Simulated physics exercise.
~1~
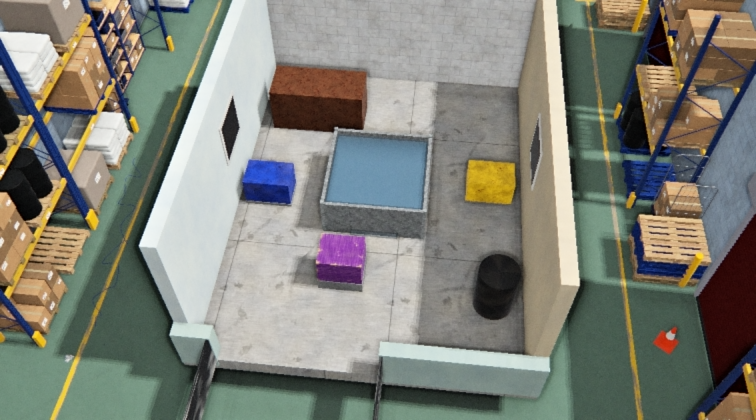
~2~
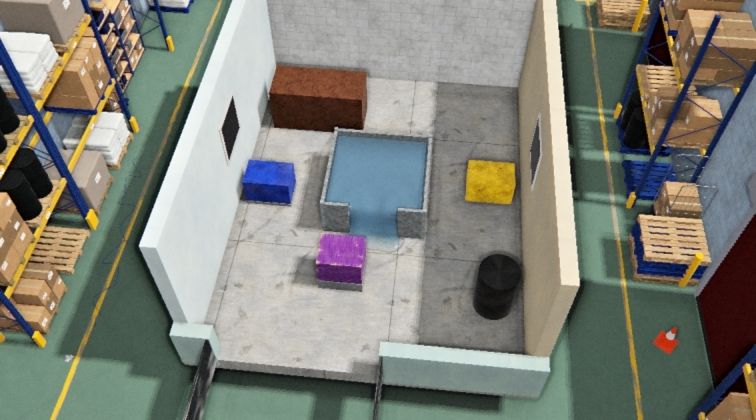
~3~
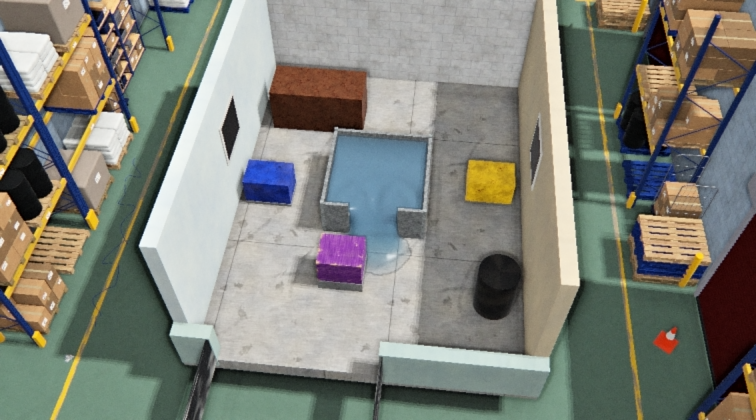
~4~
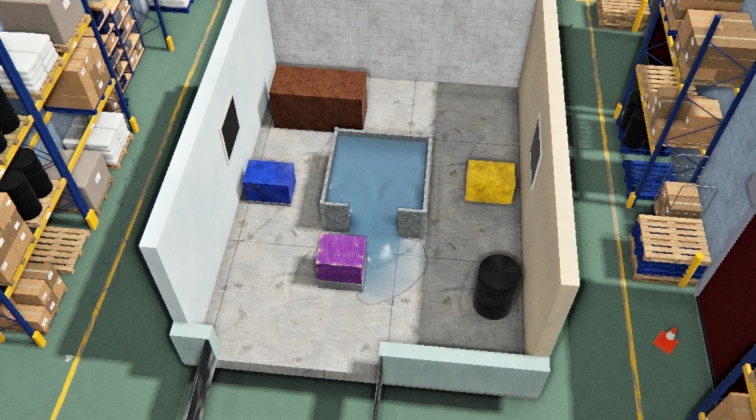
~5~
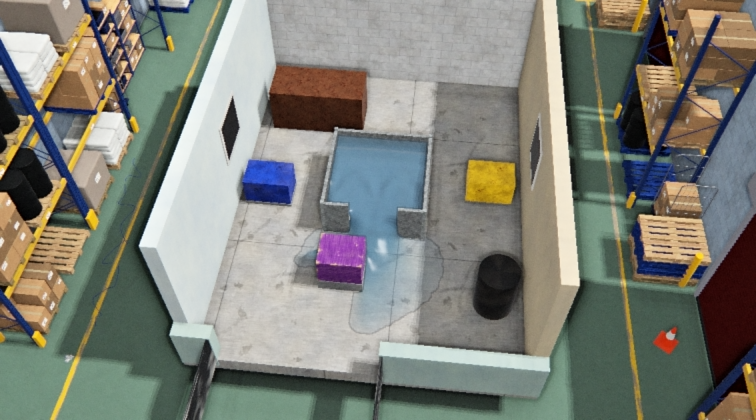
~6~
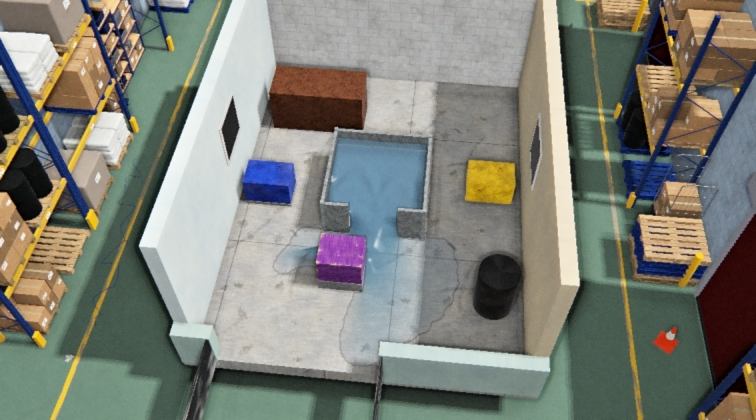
The clip opens on still blue water in a square walled tank, surrounded by colored blocks and a black barrel in a warehouse bay. A gap appears in the tank's front wall and water pours out, reaching the purple block, then spreads around it and across the floor toward the viewer.
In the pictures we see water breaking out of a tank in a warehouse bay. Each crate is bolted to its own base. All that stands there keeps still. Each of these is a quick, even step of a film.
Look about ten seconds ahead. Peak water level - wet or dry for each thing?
Blue crate - wet; yellow crate - wet; purple crate - wet.
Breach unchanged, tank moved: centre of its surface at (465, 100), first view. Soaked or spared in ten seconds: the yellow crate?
The yellow one is flooded.
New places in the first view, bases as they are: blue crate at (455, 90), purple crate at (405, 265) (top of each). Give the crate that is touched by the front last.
Answer: The one in blue.
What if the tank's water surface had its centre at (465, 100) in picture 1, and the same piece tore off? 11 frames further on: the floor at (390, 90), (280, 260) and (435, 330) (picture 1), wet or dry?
Results in order - left untouched, swamped, swamped.
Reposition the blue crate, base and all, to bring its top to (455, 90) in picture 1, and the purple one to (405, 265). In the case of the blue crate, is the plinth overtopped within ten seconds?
As for the blue one, it keeps clear.
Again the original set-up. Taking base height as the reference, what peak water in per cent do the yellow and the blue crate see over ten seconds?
Some 270 and 270 % respectively.
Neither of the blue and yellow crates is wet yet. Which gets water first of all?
The blue crate, then.
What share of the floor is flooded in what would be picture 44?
About 70 in a hundred.
A moment on, water covers 30 % of the floor; the blue crate water round its plinth, the yellow crate not reached, the purple crate water round its plinth.
Next, water covers 35 % of the floor; the blue crate water round its plinth, the yellow crate not reached, the purple crate water round its plinth.
Then, water covers 50 % of the floor; the blue crate water round its plinth, the yellow crate water round its plinth, the purple crate water round its plinth.
Later, water covers 70 % of the floor; the blue crate water round its plinth, the yellow crate water round its plinth, the purple crate water round its plinth.
In the end, water covers 95 % of the floor; the blue crate was topped, the yellow crate was topped, the purple crate was topped.
